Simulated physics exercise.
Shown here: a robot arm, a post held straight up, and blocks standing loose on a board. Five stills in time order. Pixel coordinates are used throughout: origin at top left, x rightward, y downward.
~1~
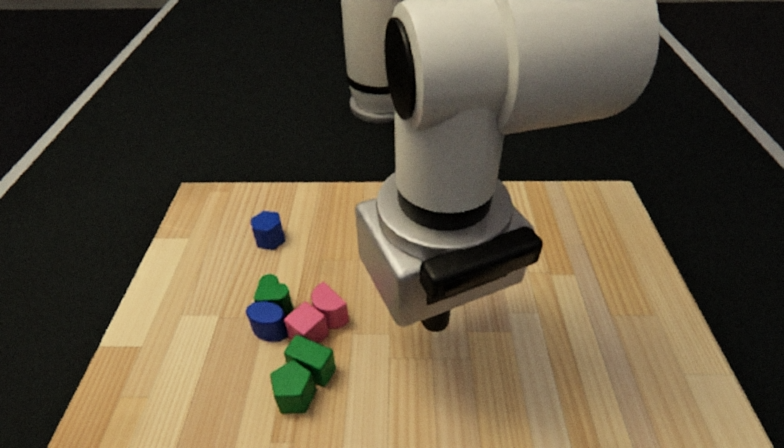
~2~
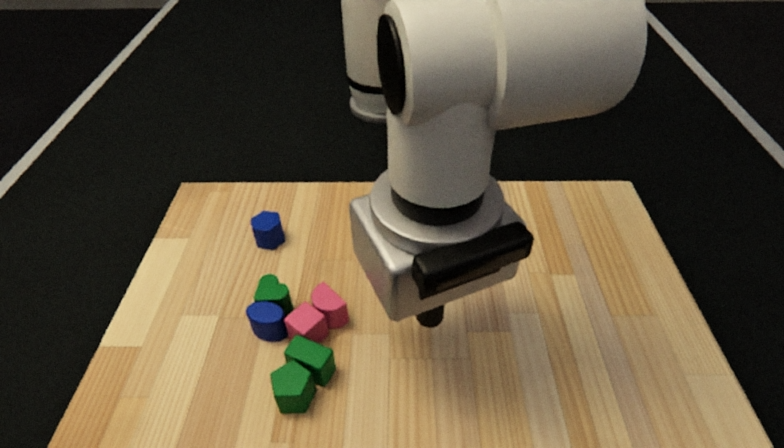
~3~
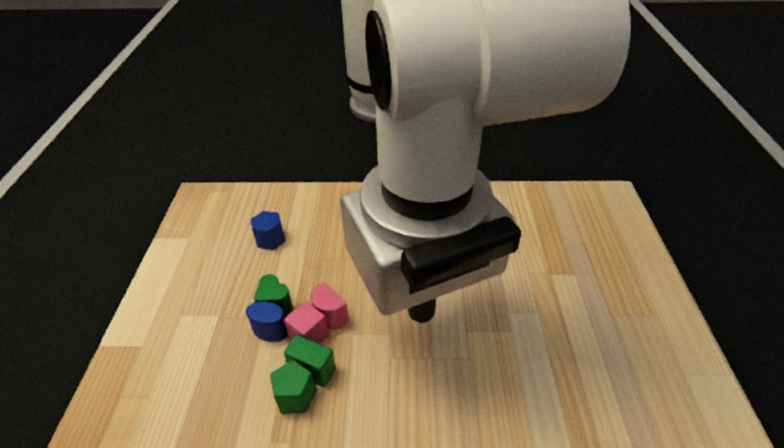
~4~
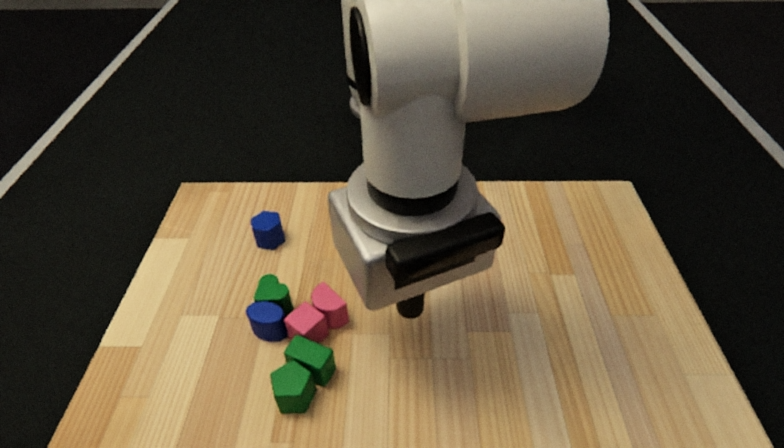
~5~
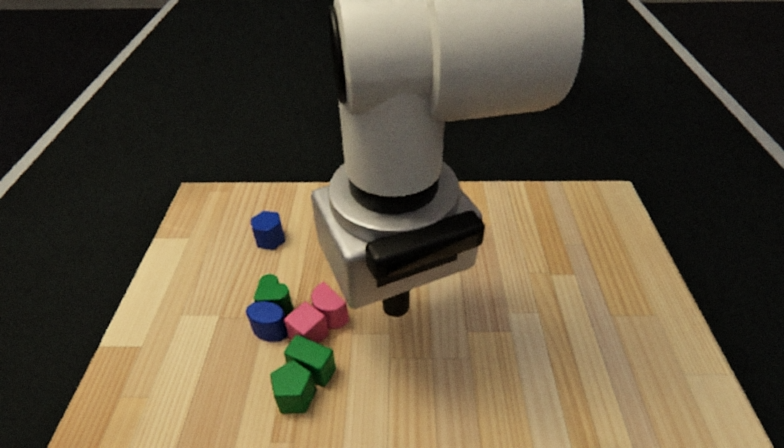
A white robot arm holding a short black post upright reaches over a light wooden board on a dark floor, seen from above and in front by a still camera. On the board's left side sit a blue block at the back, a cluster of green, blue and pink blocks, and two green ones nearer. The arm glides slightly leftward, carrying the post toward the unmoving blocks without touching them.
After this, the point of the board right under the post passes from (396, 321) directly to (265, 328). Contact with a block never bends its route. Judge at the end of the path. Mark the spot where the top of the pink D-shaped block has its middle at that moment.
The centre of its top will be at (291, 288).
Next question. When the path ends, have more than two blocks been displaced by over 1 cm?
Final answer: Yes.
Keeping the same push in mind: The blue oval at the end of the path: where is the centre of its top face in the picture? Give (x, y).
The point I'd pick in the picture is (230, 319).
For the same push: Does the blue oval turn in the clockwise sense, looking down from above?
My answer is yes.
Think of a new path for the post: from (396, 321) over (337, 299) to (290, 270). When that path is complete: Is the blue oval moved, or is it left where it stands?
Well, the blue oval holds its place.
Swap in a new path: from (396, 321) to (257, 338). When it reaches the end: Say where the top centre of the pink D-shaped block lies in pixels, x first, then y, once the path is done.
Just about (297, 293).
The first path, step by step. One third of the way, post (351, 310); pink D-shaped block (318, 295).
Two thirds of the way, post (305, 312); blue oval (247, 315), turned 45° clockwise; green heart-shaped block (263, 284), turned 20° anticlockwise; pink square block (276, 328), turned 50° anticlockwise; pink D-shaped block (296, 289), turned 95° clockwise.
At the end, post (261, 314); blue oval (230, 319), turned 75° clockwise; green heart-shaped block (261, 280), turned 40° anticlockwise; pink square block (255, 334), turned 125° anticlockwise; pink D-shaped block (291, 288), turned 130° clockwise.
